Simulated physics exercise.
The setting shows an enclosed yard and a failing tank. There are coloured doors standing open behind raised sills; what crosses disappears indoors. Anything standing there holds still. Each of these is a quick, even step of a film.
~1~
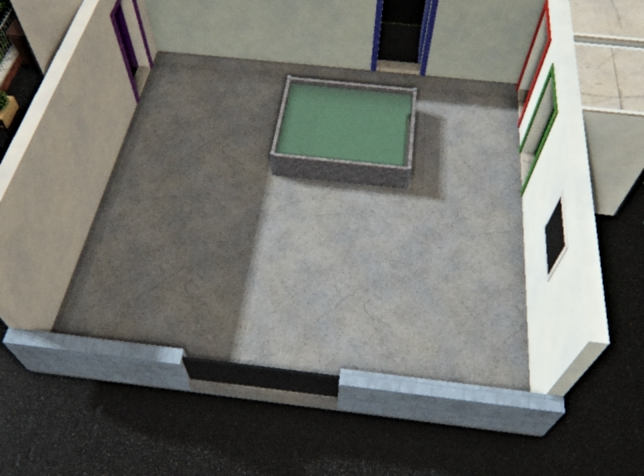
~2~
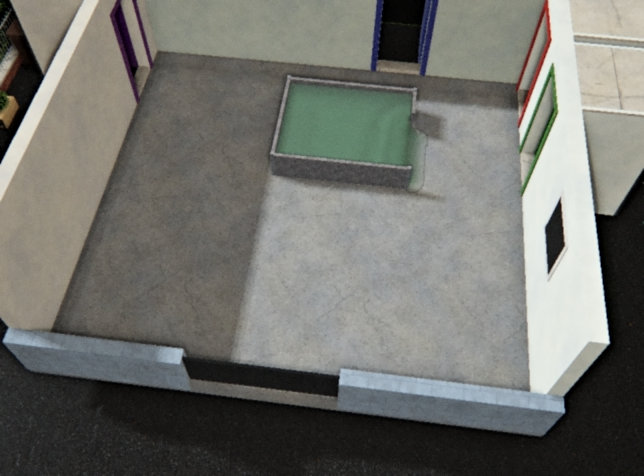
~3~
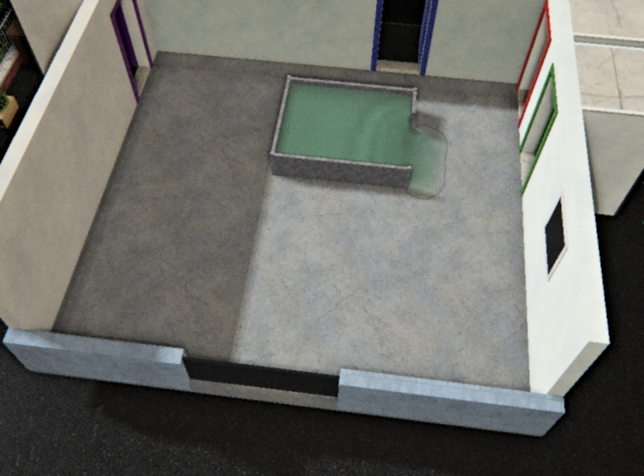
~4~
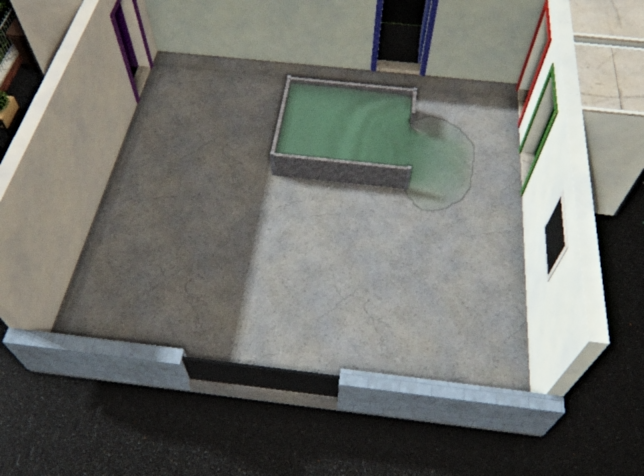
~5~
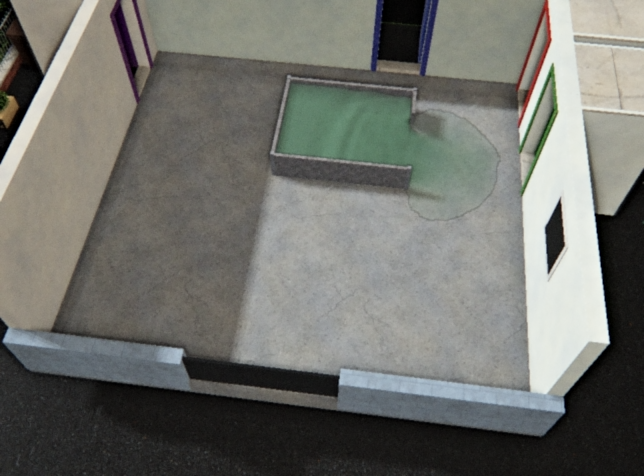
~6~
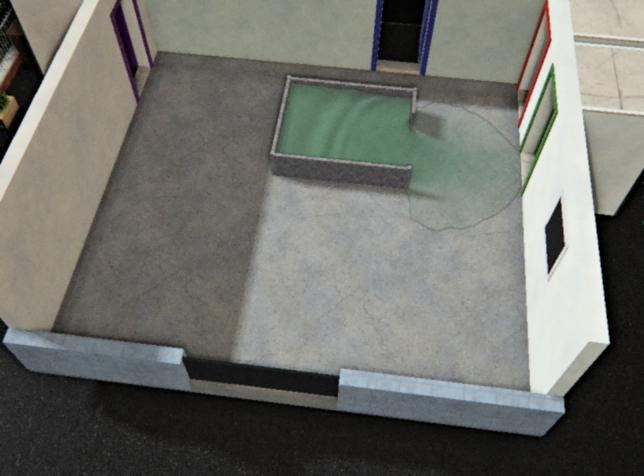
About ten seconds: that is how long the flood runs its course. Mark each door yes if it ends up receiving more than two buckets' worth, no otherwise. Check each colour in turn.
Purple door - no, green door - yes, blue door - no, red door - yes.
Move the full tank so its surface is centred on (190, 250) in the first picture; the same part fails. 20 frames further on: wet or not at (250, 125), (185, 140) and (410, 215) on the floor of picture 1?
Spared, spared, hit.
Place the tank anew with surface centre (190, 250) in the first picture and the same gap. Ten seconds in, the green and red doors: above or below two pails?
Green door falls short, red door falls short.
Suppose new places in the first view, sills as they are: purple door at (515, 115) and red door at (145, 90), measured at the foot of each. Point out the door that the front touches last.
It's the door marked red.
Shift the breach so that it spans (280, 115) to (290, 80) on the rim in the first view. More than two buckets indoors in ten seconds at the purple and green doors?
I'd say the purple crosses the line and the green stays shy of the line.
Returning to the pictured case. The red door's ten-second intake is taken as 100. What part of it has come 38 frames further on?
Working it through, I arrive at 85 %.
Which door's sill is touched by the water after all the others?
It's the purple door.
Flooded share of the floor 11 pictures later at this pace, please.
Near 20 in a hundred.
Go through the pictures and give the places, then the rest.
The first picture shows the water tank at (346, 124) is whole and still.
In the second picture, the front is at (419, 132), out from the gap at (407, 154).
In the third picture, water pours out at (407, 154) and has run to (425, 195).
In the fourth picture, the front is at (469, 147), out from the gap at (407, 154).
In the fifth picture, the front is at (494, 154), out from the gap at (407, 155).
In the sixth picture, water pours out at (407, 154) and has run to (520, 159).
A moment on, water covers 15 % of the floor; the purple door not reached, the green door over two buckets in, the blue door not reached, the red door wet at the sill, nothing in.
Next, water covers 20 % of the floor; the purple door not reached, the green door far over two buckets in, the blue door not reached, the red door under two buckets in.
Then, water covers 25 % of the floor; the purple door not reached, the green door far over two buckets in, the blue door wet at the sill, nothing in, the red door under two buckets in.
Later, water covers 50 % of the floor; the purple door not reached, the green door far over two buckets in, the blue door wet at the sill, nothing in, the red door over two buckets in.
In the end, water covers 75 % of the floor; the purple door wet at the sill, nothing in, the green door far over two buckets in, the blue door wet at the sill, nothing in, the red door over two buckets in.
